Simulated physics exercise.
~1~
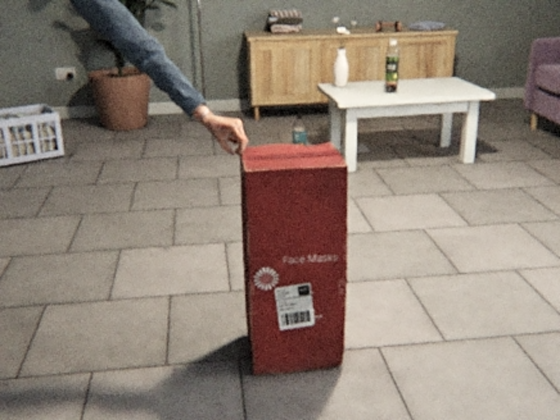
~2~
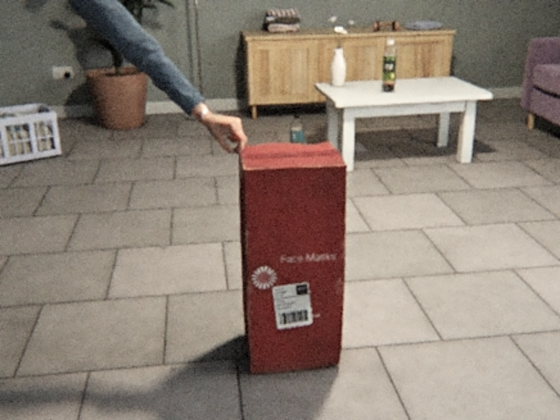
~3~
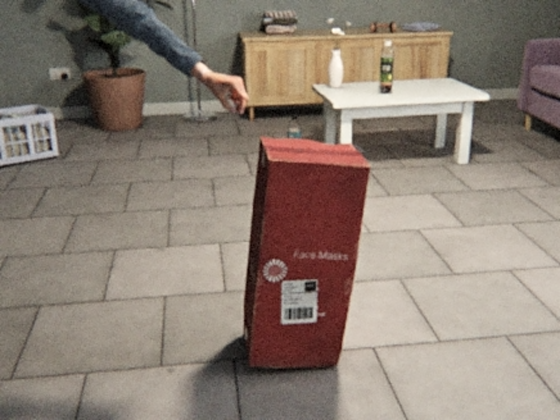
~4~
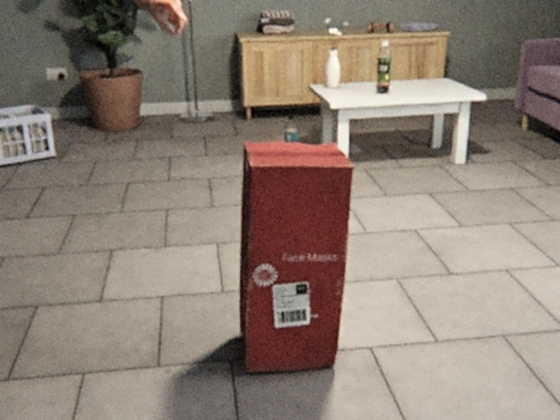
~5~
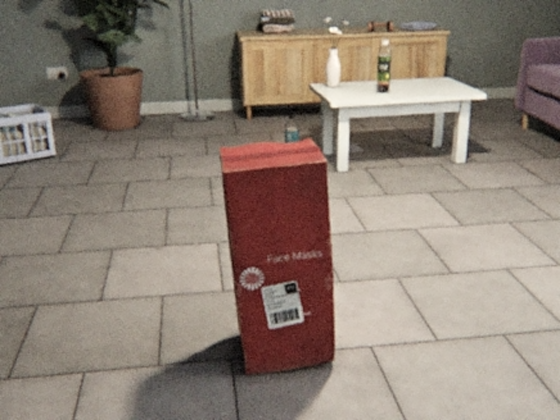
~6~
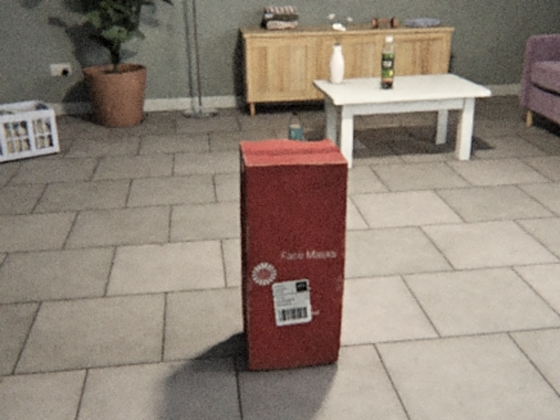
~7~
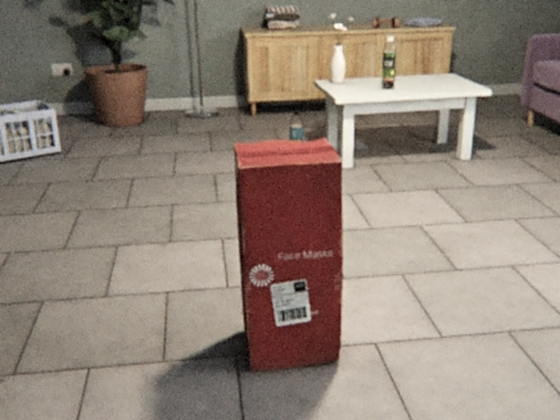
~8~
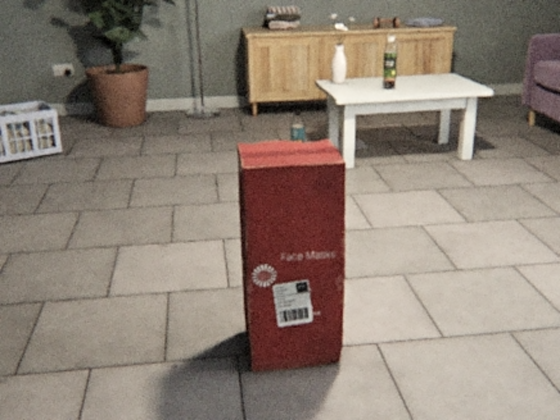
A tall red parcel labelled as face masks stands on a grey tiled floor in a room, seen from the front by a slightly swaying camera. Behind it are a wooden sideboard, a white table holding a white vase and a bottle at right, part of a purple sofa, and a potted plant and white crate at left. A hand reaching from the left touches its top, and the parcel tips to the right as the hand lets go and withdraws. The parcel rocks back left, leans that way, then returns and settles upright on its base.
